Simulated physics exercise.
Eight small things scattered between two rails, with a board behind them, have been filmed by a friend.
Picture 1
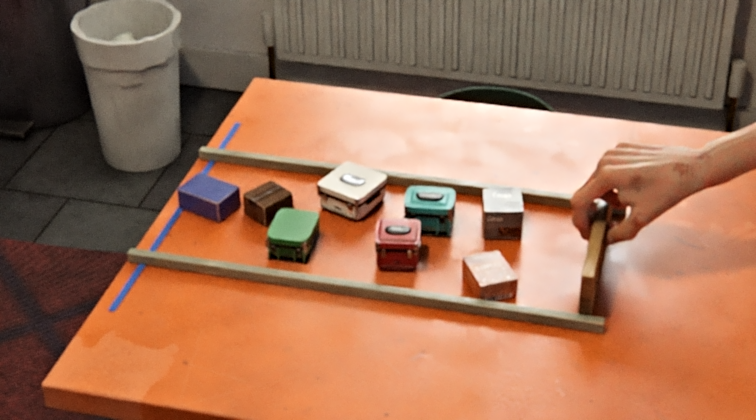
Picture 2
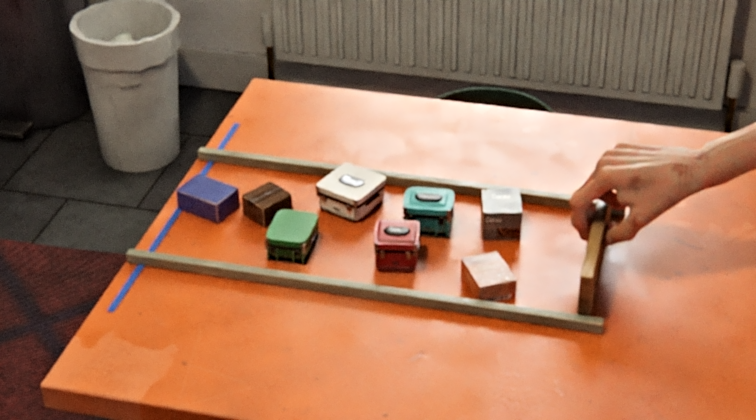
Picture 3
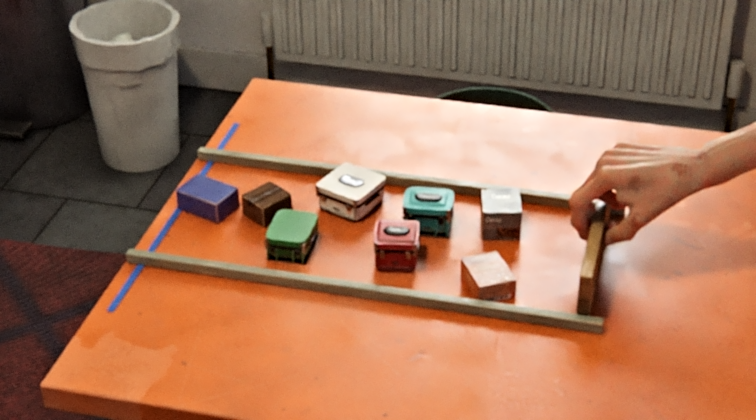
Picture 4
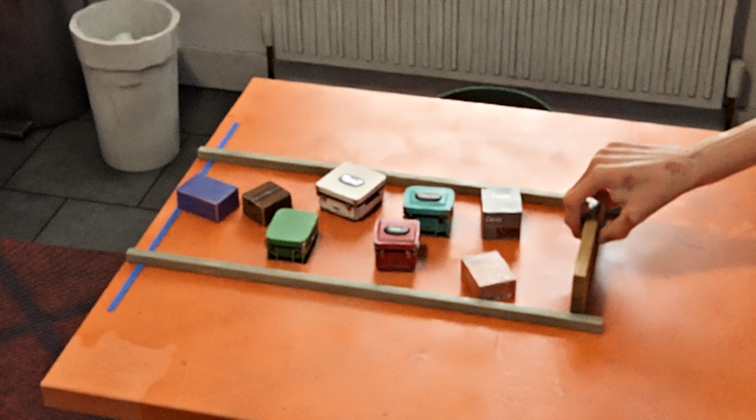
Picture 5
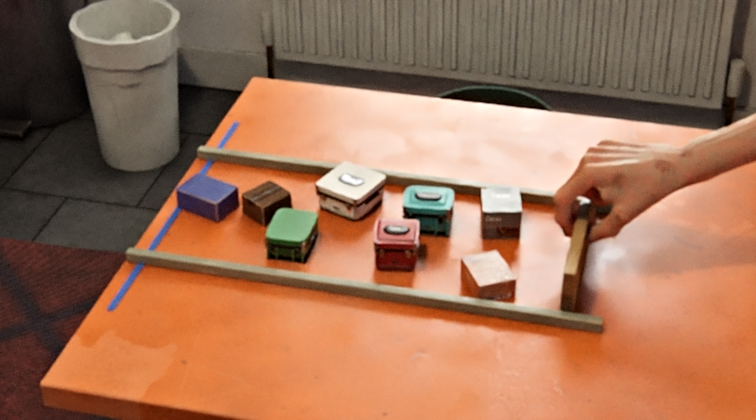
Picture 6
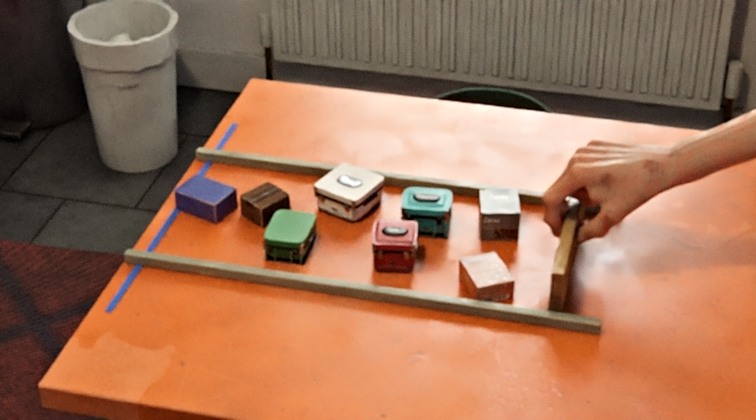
A hand slides a wooden board slightly left between two rails on an orange table, the scattered small boxes staying still.
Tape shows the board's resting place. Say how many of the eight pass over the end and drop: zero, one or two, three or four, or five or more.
The count is five or more.
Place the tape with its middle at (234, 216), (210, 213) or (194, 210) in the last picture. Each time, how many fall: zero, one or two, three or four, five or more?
Taking them in turn, three or four; at least five; 5 or more.
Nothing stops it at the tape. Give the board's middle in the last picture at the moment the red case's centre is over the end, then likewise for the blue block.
Red case: (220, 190); blue block: (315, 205).
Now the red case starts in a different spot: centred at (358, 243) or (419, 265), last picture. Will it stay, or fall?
Goes off the end, then goes off the end.
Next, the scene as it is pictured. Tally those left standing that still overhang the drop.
Number: 1.
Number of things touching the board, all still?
It ends up touching 1.
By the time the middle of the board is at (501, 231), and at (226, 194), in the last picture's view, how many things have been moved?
Counts: 2, 8.
A little later, none off yet; blue block at rest near (206, 199); brown box at rest near (265, 204); green case at rest near (291, 237).
Next, none off yet; blue block shifted a little near (183, 192); brown box shifted about its own width near (227, 201); green case shifted about its own width near (233, 231).
Later still, one off so far; blue block fallen; brown box tilted a little near (142, 202); green case shifted well along near (130, 226).
When it is over, the number that fall off is five or more; down, grey box, turquoise case, red case, white case, green case, brown box and blue block.
